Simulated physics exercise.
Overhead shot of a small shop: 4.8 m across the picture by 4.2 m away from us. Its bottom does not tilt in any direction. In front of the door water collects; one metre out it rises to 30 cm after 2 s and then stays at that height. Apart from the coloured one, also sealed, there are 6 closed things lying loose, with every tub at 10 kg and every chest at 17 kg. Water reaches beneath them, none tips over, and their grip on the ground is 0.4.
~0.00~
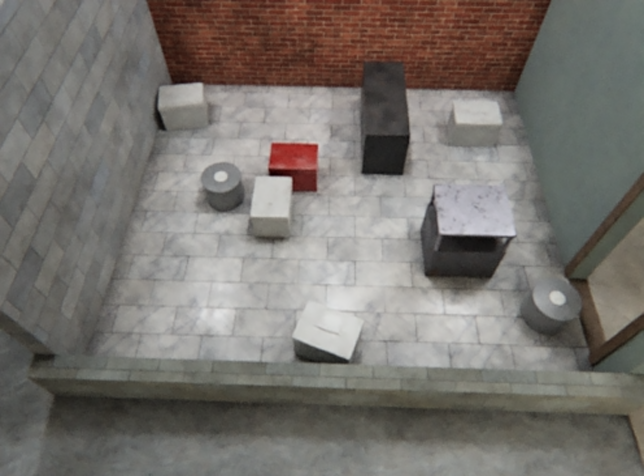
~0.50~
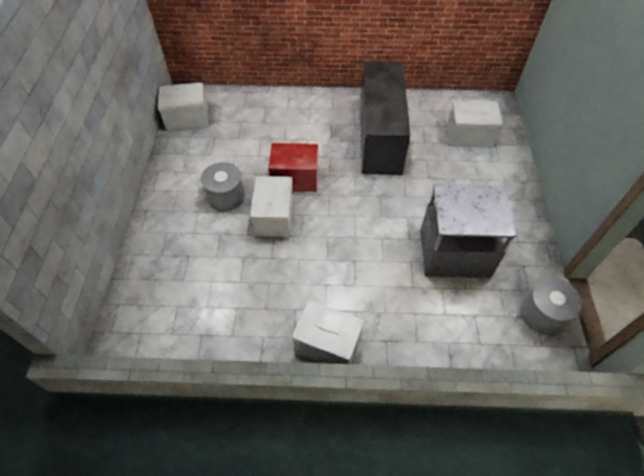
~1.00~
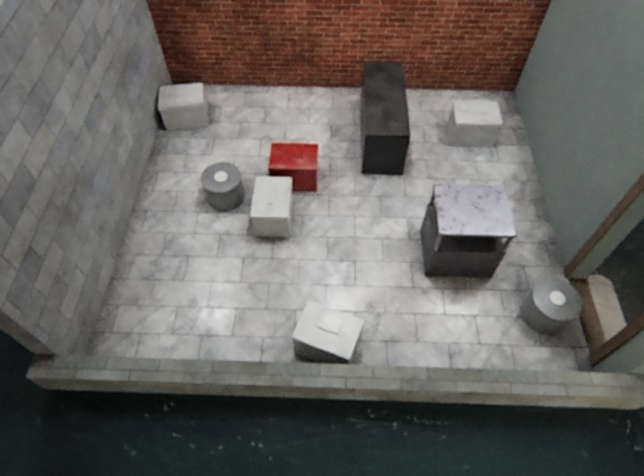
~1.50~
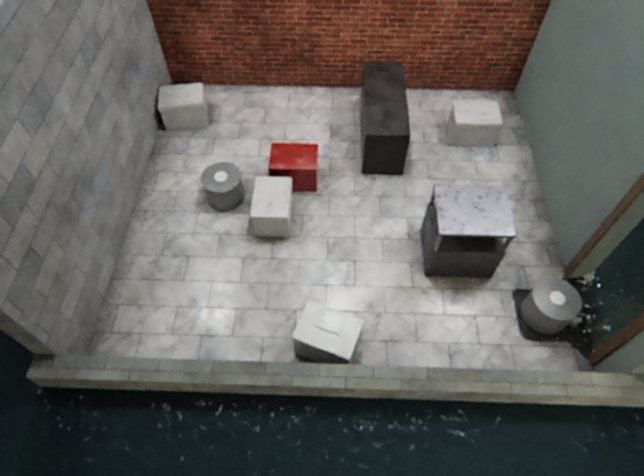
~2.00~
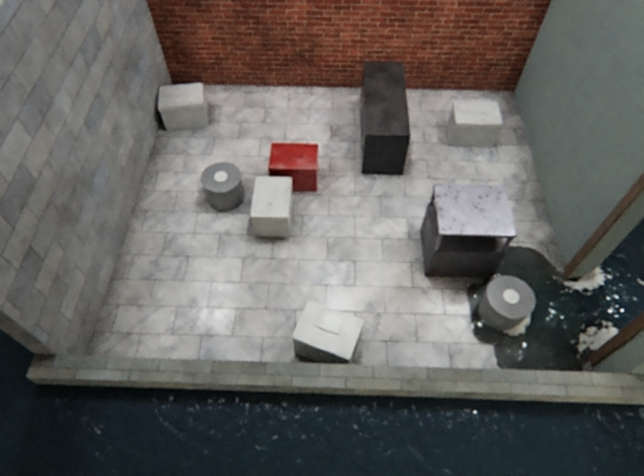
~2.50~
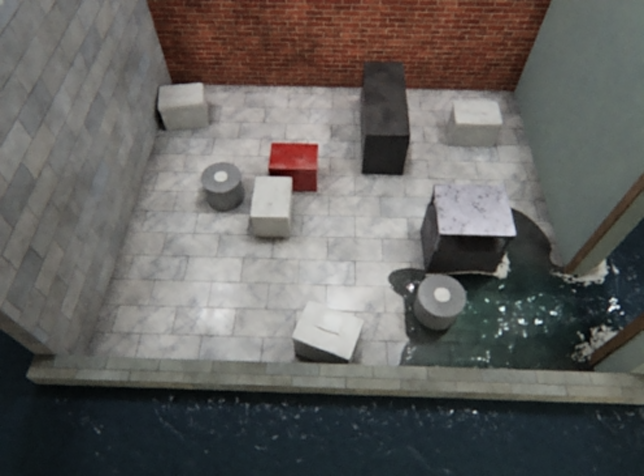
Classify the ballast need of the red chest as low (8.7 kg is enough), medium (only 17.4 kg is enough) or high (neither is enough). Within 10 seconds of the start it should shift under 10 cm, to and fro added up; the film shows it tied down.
Medium.
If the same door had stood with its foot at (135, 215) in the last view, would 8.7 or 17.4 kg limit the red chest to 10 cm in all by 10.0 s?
Under that setup, neither option succeeds.
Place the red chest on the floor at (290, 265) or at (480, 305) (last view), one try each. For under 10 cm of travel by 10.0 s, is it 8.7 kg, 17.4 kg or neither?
For the first spot both come up short, for the second both come up short.
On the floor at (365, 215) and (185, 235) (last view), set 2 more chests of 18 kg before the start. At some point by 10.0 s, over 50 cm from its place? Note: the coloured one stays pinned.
Below the mark, then above the mark.
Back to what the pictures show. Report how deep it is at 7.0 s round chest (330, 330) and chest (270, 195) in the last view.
First about 7 cm, second about 5 cm.
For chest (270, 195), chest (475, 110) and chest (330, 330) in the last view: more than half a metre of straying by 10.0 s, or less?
Results in sequence: Threshold not reached; threshold not reached; threshold exceeded.
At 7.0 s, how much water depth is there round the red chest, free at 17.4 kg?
Something like 2 centimetres.
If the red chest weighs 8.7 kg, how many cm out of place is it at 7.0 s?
0 cm.
After 3.5 s the red chest would be 0 cm from its start with 8.7 kg and 0 cm from its start with 17.4 kg; 0 cm of water round it then.
After 4.5 s the red chest would be 0 cm from its start with 8.7 kg and 0 cm from its start with 17.4 kg; 1 cm of water round it then.
After 7.0 s the red chest would be 0 cm from its start with 8.7 kg and 0 cm from its start with 17.4 kg; 2 cm of water round it then.
After 10.0 s the red chest would be 32 cm from its start with 8.7 kg and 3 cm from its start with 17.4 kg; 7 cm of water round it then.
